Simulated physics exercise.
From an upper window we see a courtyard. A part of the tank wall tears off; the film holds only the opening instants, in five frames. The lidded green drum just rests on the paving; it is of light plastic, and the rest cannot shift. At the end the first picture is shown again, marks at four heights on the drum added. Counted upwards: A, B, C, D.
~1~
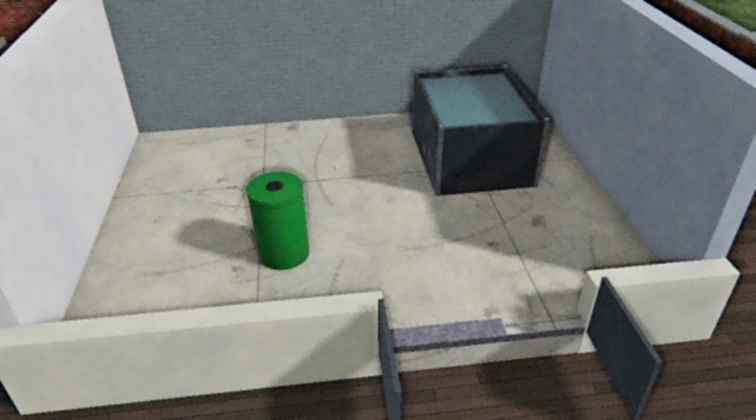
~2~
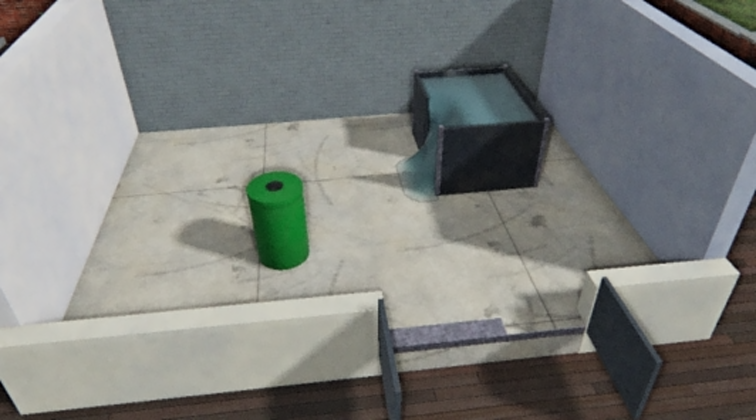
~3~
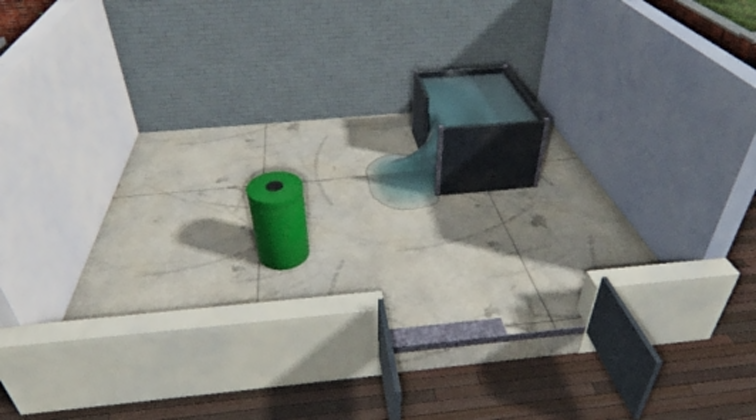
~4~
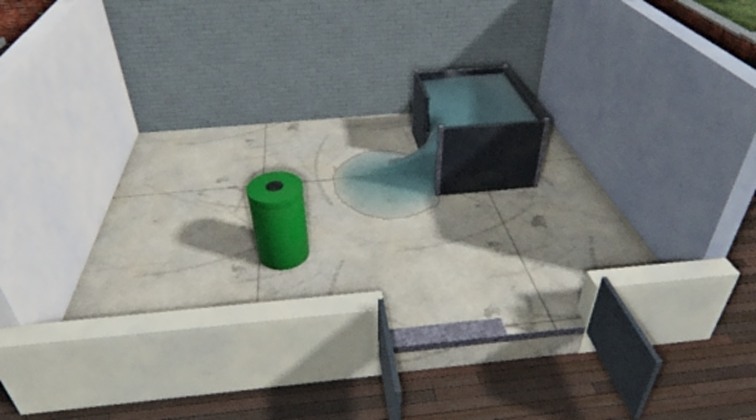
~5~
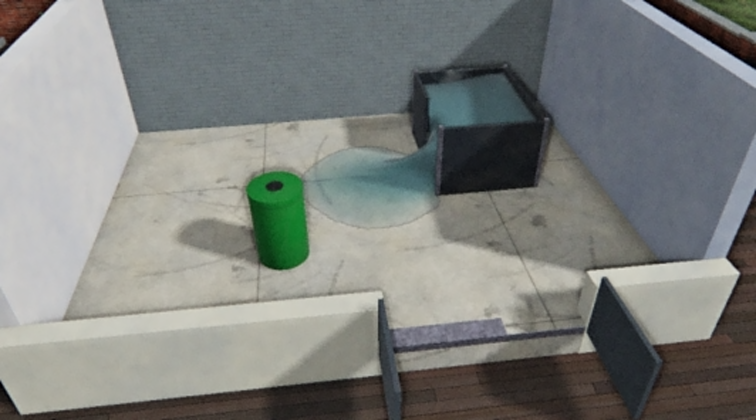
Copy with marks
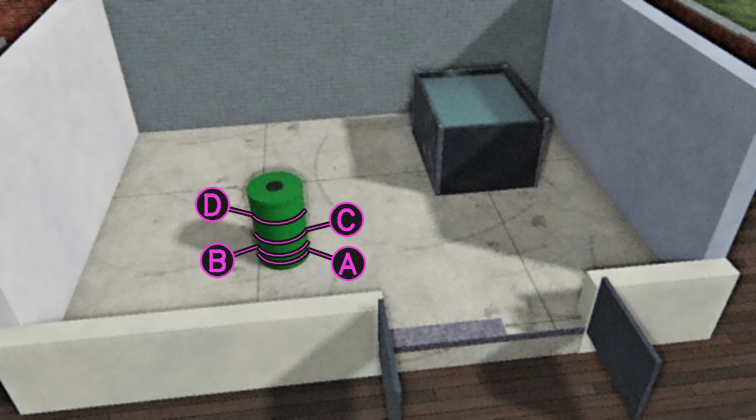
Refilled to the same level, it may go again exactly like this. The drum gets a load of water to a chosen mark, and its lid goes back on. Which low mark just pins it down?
C is the one.
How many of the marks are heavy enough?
Two of them.
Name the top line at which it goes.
Line B.
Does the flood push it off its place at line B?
Yes, that goes wrong.
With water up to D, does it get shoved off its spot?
No, not at all.
On the marked copy, A at (283, 263); B at (282, 255); C at (281, 243); D at (278, 223); from the bottom up A, B, C, D.
For line A, it is pushed about 3 times its own width away.
For line B, it is pushed about its own width away.
For line C, it shifts by a finger or two and stays.
For line D, it does not move.
